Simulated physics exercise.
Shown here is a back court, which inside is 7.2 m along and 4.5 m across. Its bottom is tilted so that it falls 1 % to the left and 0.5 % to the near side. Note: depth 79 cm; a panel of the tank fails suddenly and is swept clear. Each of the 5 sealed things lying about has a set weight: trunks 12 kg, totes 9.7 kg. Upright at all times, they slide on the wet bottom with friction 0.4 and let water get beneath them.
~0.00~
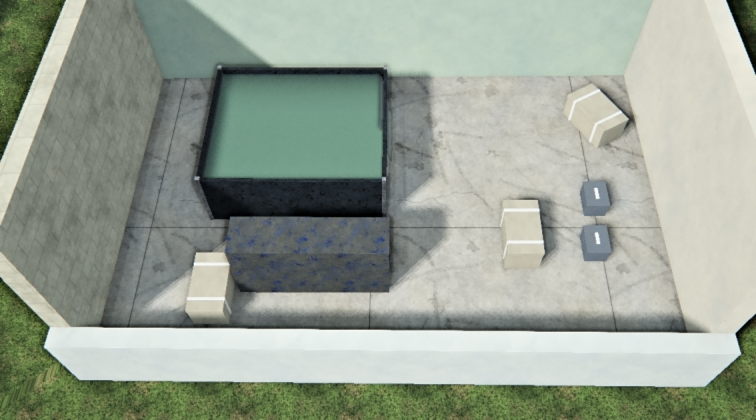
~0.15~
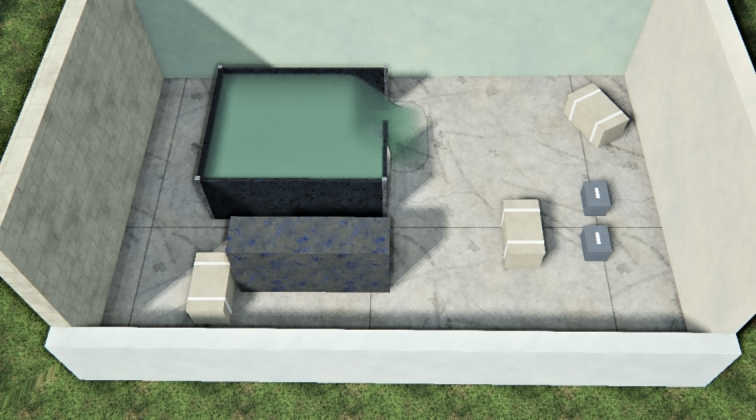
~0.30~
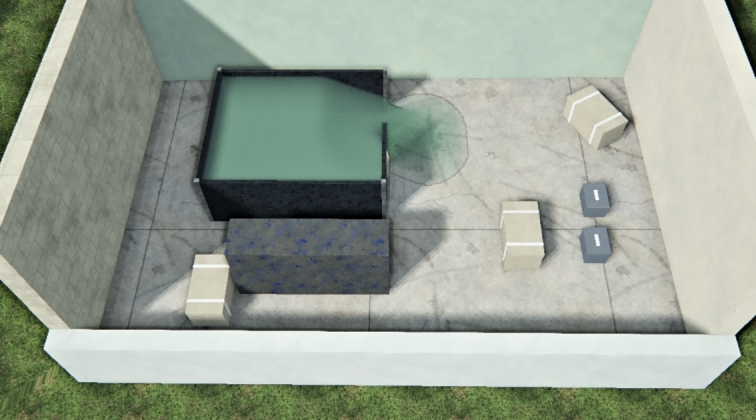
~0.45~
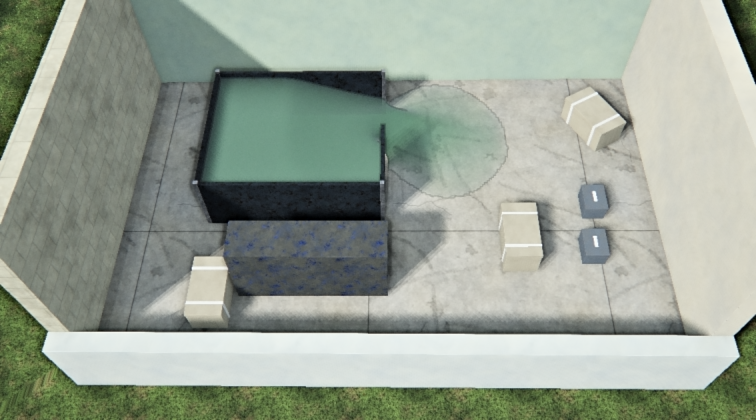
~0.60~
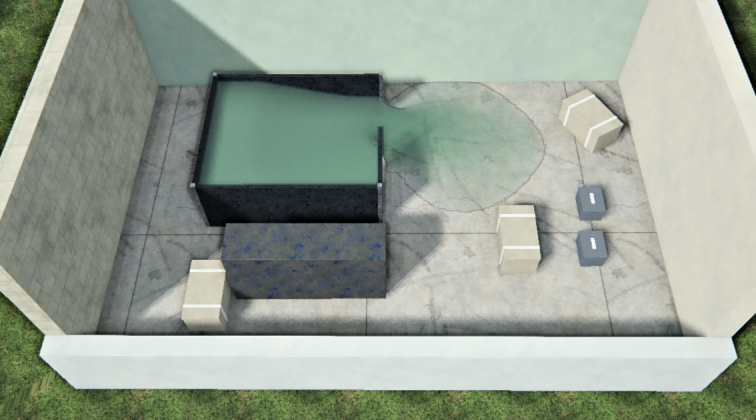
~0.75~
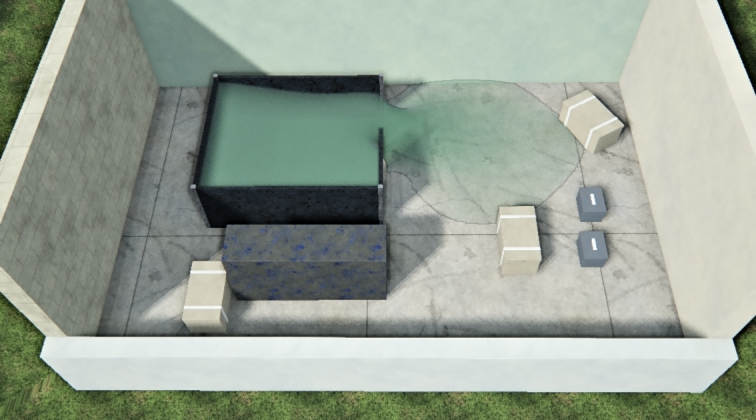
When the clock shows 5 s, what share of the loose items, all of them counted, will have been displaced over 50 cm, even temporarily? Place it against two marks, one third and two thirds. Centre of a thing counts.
The share is in the top band.
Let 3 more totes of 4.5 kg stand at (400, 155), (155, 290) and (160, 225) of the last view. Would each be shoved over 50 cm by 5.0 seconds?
Note, in sequence: Over threshold; under threshold; under threshold.
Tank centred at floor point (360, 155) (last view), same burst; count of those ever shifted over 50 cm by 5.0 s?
Result: 5.
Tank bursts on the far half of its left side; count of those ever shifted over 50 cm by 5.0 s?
The count would be 2.
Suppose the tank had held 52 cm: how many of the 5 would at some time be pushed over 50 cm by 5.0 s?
In that case the number is 4.
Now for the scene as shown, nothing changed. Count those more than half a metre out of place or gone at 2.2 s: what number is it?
I count 1 of them.
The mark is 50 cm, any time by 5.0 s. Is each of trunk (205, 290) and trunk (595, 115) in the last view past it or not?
In the order asked, they come out within the limit and beyond the limit.
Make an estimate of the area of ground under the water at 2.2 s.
My estimate is roughly 17 m2.
After 1.1 s 0 of 5 are over 50 cm from their spots; 0 afloat.
After 2.2 s 1 of 5 are over 50 cm from their spots; 2 afloat.
After 3.5 s 4 of 5 are over 50 cm from their spots; 3 afloat.
After 5.0 s 4 of 5 are over 50 cm from their spots, and 4 have been at some point; 4 afloat.
